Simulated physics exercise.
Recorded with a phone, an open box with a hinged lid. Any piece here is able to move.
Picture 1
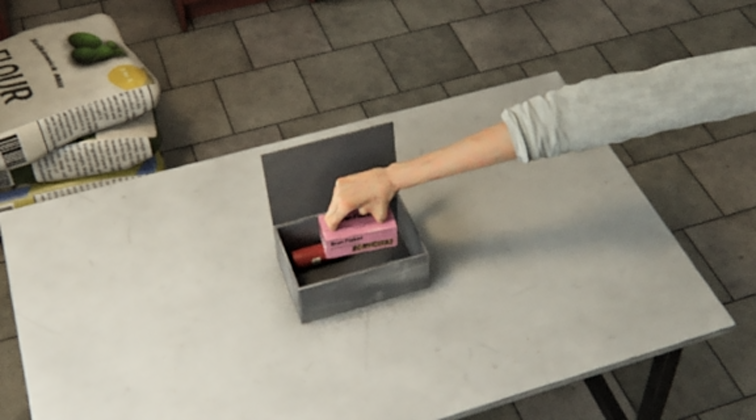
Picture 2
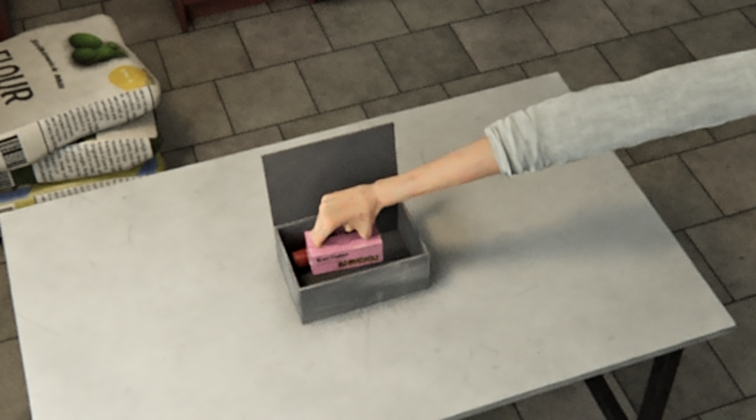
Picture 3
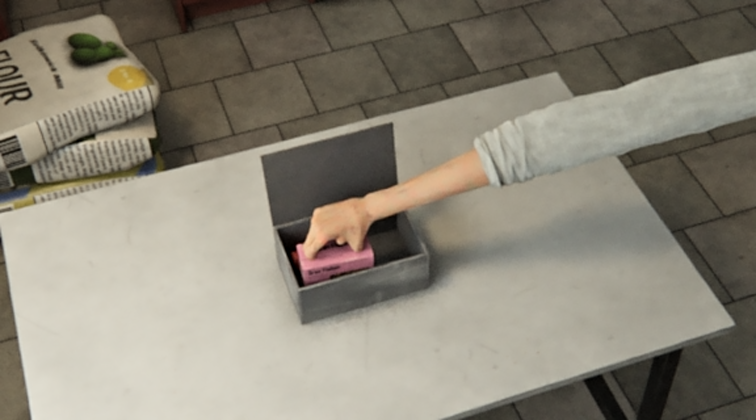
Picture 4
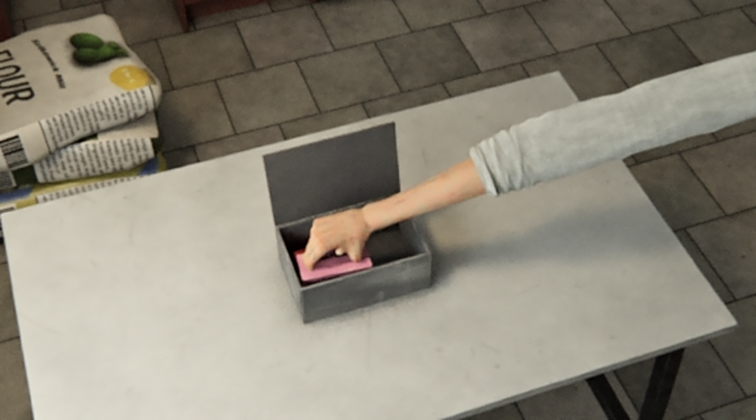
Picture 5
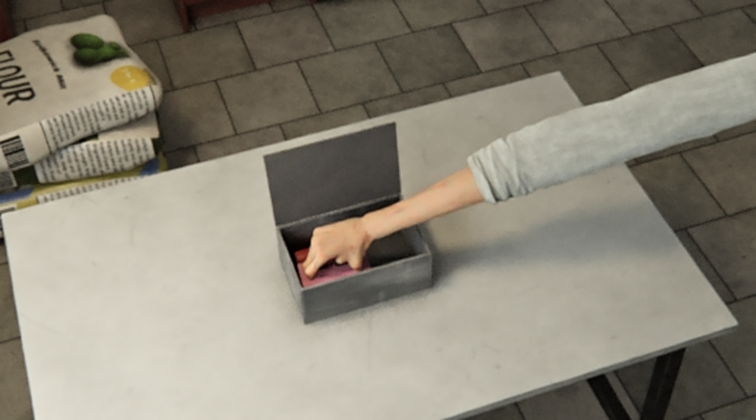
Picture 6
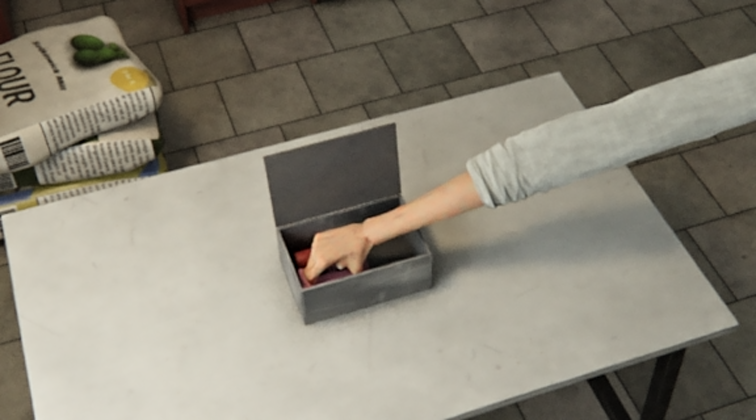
The footage shows a hand lowering a pink carton into an open gray box on a table, shifting left and then down beside a red shaker, with the fingers still around the carton inside the box.
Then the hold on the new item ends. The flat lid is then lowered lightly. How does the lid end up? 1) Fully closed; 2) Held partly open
(1) Fully closed.
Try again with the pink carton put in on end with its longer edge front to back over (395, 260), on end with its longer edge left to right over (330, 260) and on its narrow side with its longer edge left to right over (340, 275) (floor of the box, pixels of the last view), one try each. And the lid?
Try 1: Lid stays raised; try 2: Lid stays raised; try 3: Lid goes down.
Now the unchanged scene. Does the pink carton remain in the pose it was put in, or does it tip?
Once everything settles, it keeps its original angle.
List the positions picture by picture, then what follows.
On its way; pink carton (358, 231); red shaker (318, 254), in the first picture.
On its way; pink carton (344, 247), in the second picture.
On its way; pink carton (336, 259), in the third picture.
On its way; pink carton (335, 269), in the fourth picture.
On its way, in the fifth picture.
Put in, still held, in the sixth picture.
Then, 1.20 s after the last picture, lid starting down.
Then, 1.80 s after the last picture, lid 46° above the rim.
Then, 2.20 s after the last picture, lid 15° above the rim.
At rest, lid shut; both in place. Seen from the same camera at the end, pink carton near (336, 284).
